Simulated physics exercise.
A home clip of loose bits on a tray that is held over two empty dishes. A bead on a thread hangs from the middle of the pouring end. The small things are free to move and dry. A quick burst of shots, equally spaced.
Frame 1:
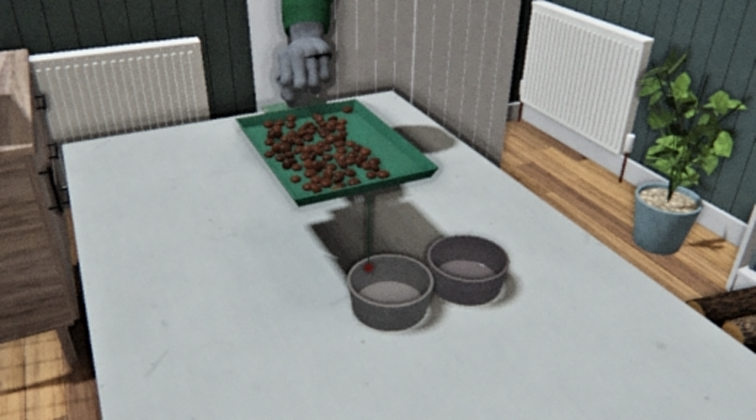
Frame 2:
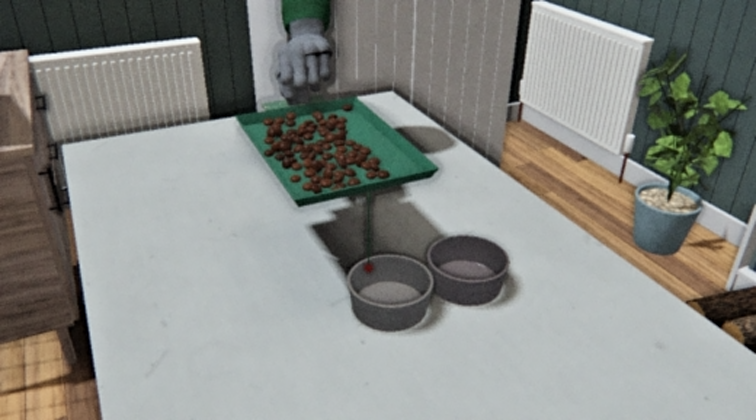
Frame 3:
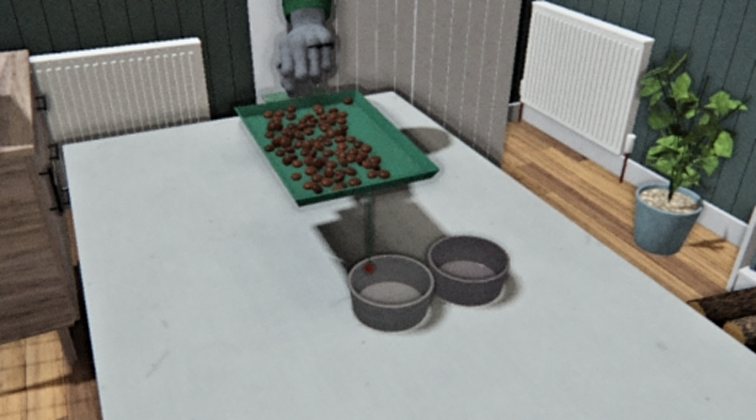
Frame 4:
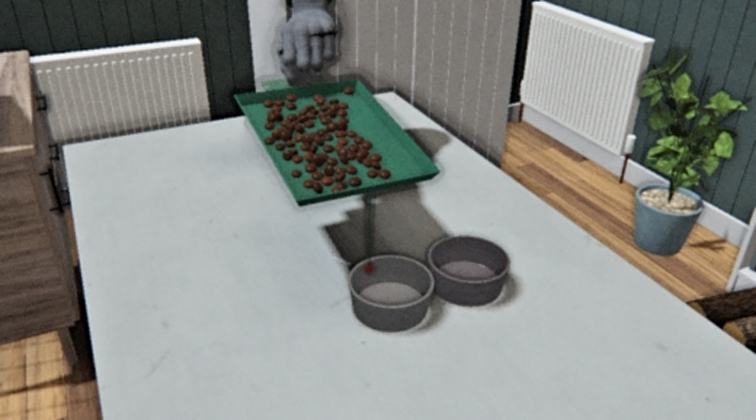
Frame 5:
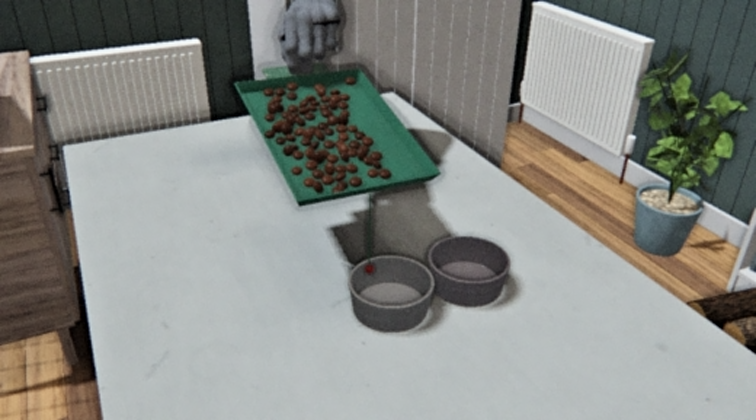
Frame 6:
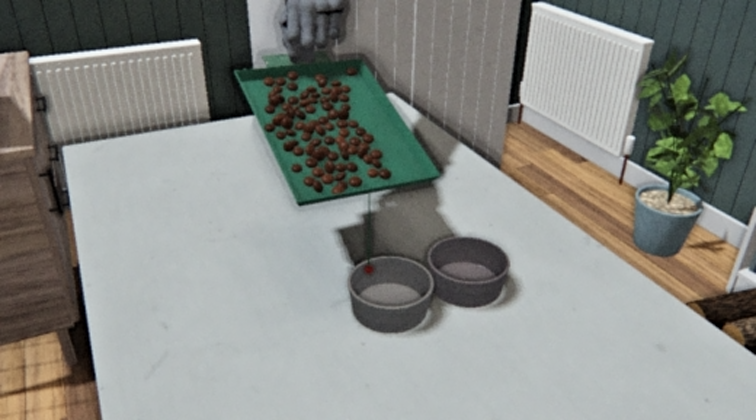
A green tray scattered with small brown drops is held by a grey gloved hand with a green sleeve above a pale table, seen from a fixed, raised view in a room with dark green walls and white radiators. Two grey dishes sit below, a red bead hanging near the left one, and a potted plant stands at right. The hand raises the tray's far end, gradually steepening it toward the viewer, while the drops barely shift.
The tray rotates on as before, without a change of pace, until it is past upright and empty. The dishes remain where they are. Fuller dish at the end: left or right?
The larger heap is bound to sit in the left dish there.
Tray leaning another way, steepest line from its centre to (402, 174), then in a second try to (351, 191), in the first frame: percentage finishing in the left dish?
Case one 30 %; case two 20 %.
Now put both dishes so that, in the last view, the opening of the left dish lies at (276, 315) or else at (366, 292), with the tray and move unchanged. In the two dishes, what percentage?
Roughly 30 per cent, and 60 per cent.
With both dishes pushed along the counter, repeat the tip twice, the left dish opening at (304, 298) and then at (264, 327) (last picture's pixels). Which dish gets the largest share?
The first time the right-side one comes out ahead, the second time the right-side one.
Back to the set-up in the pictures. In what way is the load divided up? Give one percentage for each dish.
The left dish ends up with around 30 percent of the load, the right dish with around 10 percent.
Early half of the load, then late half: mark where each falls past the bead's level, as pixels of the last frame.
Starting near (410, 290), moving on to near (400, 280).
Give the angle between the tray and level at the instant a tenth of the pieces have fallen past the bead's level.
Around 70°, give or take.
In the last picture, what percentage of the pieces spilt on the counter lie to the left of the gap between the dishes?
Reading: Around 50 %.
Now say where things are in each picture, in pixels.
Corners of the pouring end near (298, 195) and (432, 166), level; middle of the load near (319, 151), flat chocolate drops; left dish near (409, 315); right dish near (489, 290); bead on its thread near (369, 267), in the first frame.
Corners of the pouring end near (298, 195) and (432, 167), level; middle of the load near (318, 150), in the second frame.
Corners of the pouring end near (299, 196) and (433, 168), tipped barely, lowest at the right corner; middle of the load near (319, 146), in the third frame.
Corners of the pouring end near (300, 196) and (433, 169), tipped a little, lowest at the right corner; middle of the load near (320, 141), in the fourth frame.
Corners of the pouring end near (300, 196) and (434, 171), tipped a little, lowest at the right corner; middle of the load near (320, 136), in the fifth frame.
Corners of the pouring end near (300, 197) and (434, 173), tipped clearly, lowest at the right corner; middle of the load near (321, 131); left dish near (410, 317); right dish near (489, 291), in the sixth frame.
Shortly afterwards, tray tipped steeply; the bulk on the tray; only a few in the left dish; near a quarter in the air.
Next, tray tipped right over; a little on the tray; near a quarter in the left dish; a little in the right dish; near half outside both; a little in the air.
Some moments later, tray tipped past a quarter turn; near a third in the left dish; a little in the right dish; near two thirds outside both.
In the end, tray tipped past a quarter turn; near a third in the left dish; a little in the right dish; near two thirds outside both.
